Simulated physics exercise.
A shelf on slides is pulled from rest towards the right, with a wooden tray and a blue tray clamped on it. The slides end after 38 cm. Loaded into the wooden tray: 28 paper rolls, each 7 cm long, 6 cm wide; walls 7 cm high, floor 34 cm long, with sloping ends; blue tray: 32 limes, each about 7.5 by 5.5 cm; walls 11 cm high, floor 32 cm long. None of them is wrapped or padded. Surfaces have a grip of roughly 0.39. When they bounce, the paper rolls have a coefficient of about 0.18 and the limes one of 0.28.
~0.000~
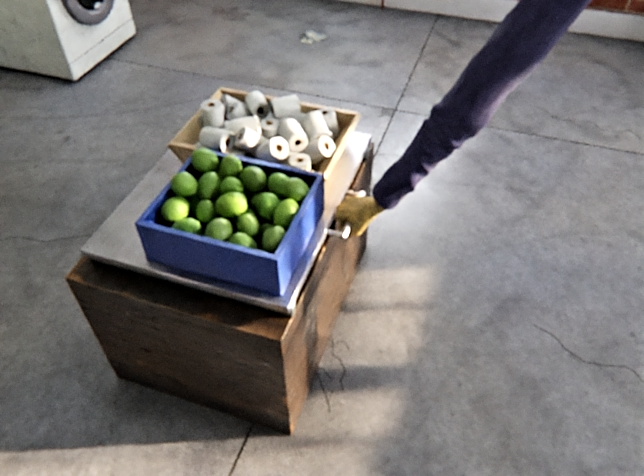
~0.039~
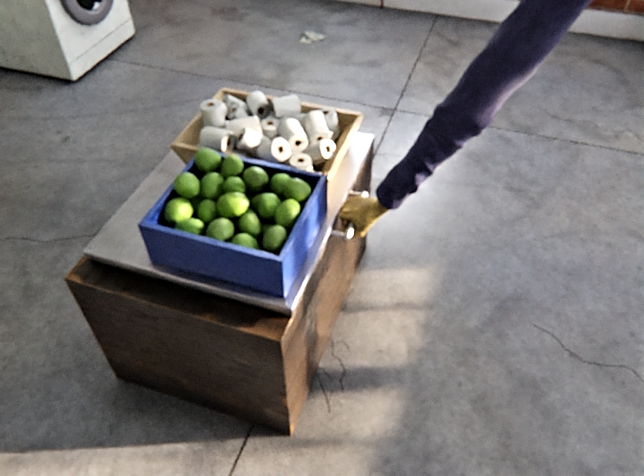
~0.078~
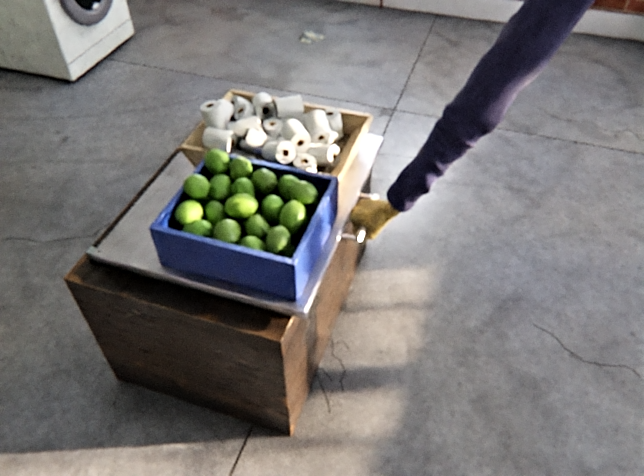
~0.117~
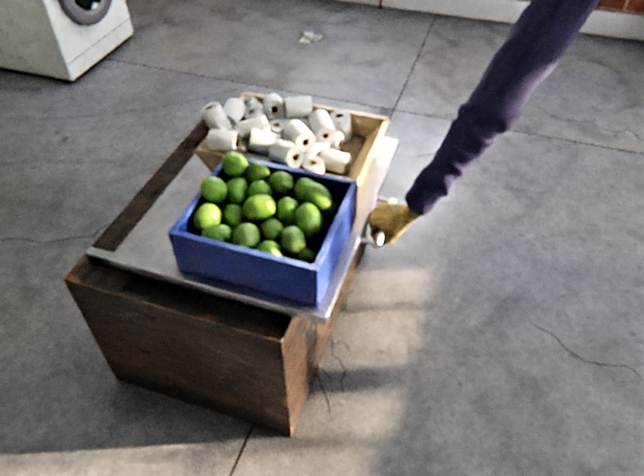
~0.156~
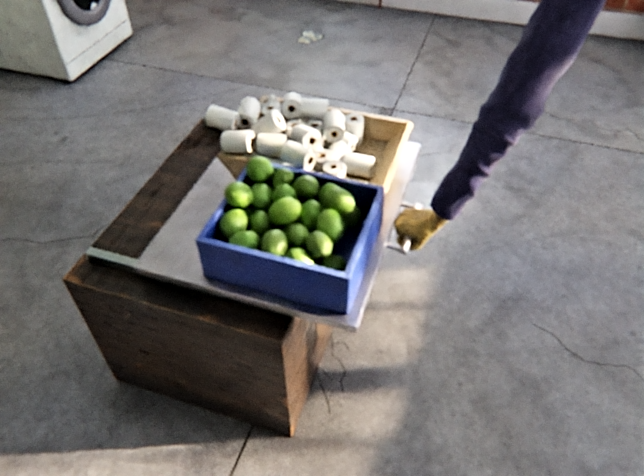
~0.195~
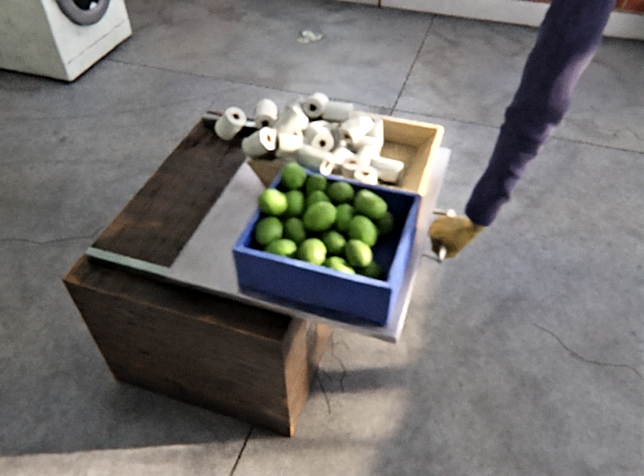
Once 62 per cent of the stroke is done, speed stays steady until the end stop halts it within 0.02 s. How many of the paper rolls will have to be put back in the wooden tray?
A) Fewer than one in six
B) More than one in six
B, more than one in six.
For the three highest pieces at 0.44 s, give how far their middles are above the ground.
Their middles sit some 80 cm up.
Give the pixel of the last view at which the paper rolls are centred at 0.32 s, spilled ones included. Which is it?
Centre: Around (407, 161) px.
After 0.24 s, the shelf hits its stop.
After 0.32 s, 2 of 28 out of the wooden tray and 0 of 32 out of the blue tray.
After 0.44 s, 3 of 28 out of the wooden tray and 2 of 32 out of the blue tray.
After 0.66 s, 7 of 28 out of the wooden tray and 5 of 32 out of the blue tray.
When it is over (at 1.10 s), 7 of 28 out of the wooden tray and 5 of 32 out of the blue tray. Asked share, 7 of 28, 25 per cent.
